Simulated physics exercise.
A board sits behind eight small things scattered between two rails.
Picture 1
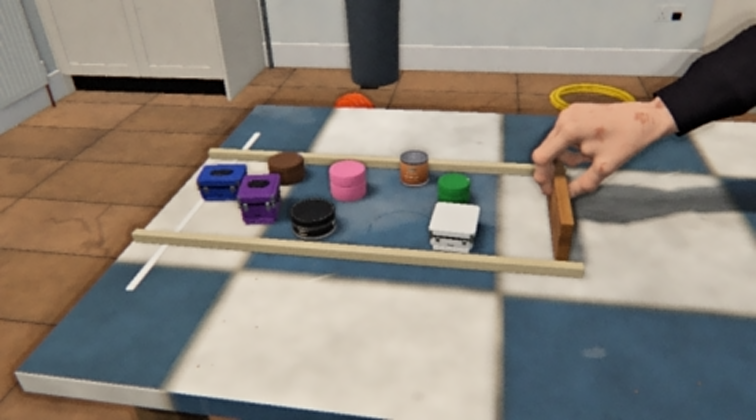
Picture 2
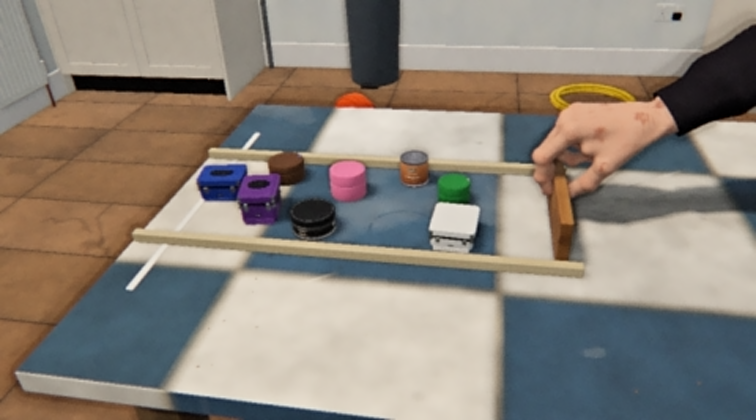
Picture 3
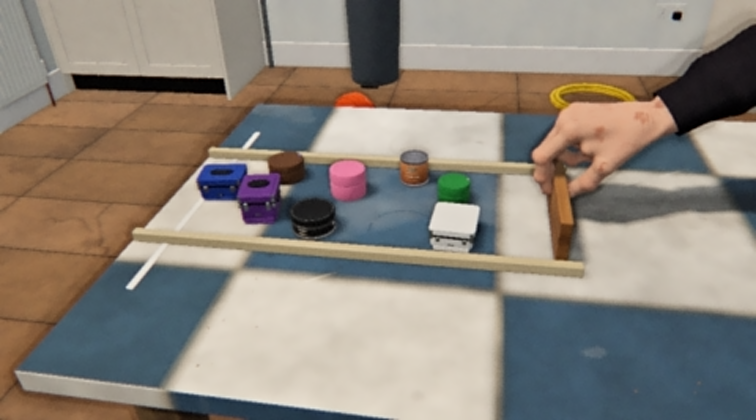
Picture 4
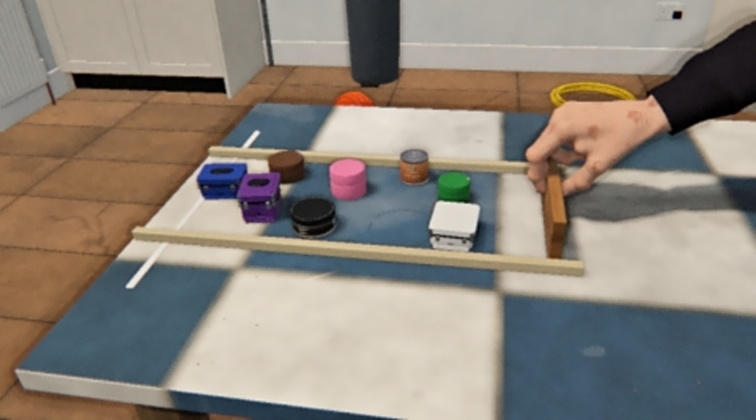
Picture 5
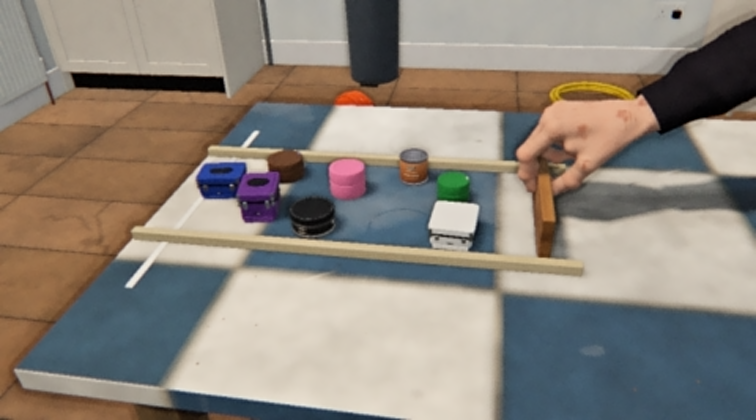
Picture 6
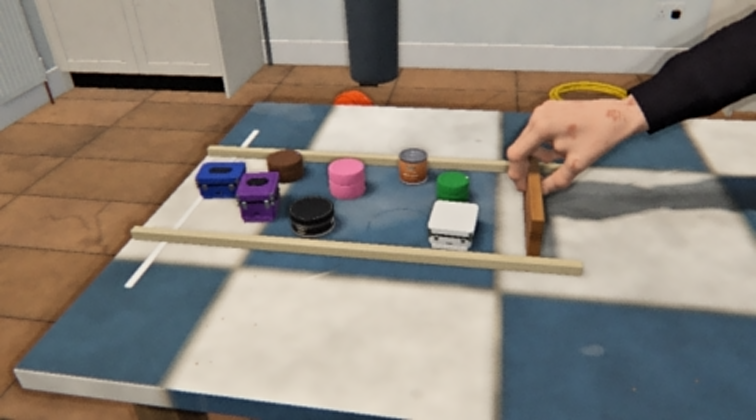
A hand held a wooden board upright behind eight small, colourful containers and lids scattered between two rails on a checkered table, then slid it slightly left while the small things stayed put.
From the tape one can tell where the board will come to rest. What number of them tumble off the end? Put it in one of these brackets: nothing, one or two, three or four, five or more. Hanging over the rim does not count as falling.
Bracket: Five or more.
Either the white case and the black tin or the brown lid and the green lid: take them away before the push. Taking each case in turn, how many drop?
That gives 3 for the first pair taken away and 3 for the second.
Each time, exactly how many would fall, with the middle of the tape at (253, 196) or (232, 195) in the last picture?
So that's 1 for the first and 2 for the second.
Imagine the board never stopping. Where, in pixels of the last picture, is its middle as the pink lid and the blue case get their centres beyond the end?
The middle is at (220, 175) when it's the pink lid, and at (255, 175) when it's the blue case.
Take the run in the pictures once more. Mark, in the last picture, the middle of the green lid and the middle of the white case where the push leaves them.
The green lid ends at (199, 173) and the white case at (167, 207).
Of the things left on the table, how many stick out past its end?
1 of them.
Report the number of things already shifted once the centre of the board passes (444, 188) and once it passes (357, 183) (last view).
Counts: 2 / 6.
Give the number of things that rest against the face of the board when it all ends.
Looks like 3 of them, all told.
Early on, none off yet; blue case at rest near (223, 181); purple case at rest near (260, 196); brown lid at rest near (286, 166).
A while later, none off yet; blue case at rest near (221, 180); purple case travelled a little near (245, 193); brown lid moving near (282, 165).
Further along, none off yet; blue case travelled about its own width near (185, 175); purple case travelled well along near (190, 188); brown lid travelled well along near (237, 158).
Finally, the number that fall off is five or more; lost, pink lid, black tin, brown lid, purple case and blue case.
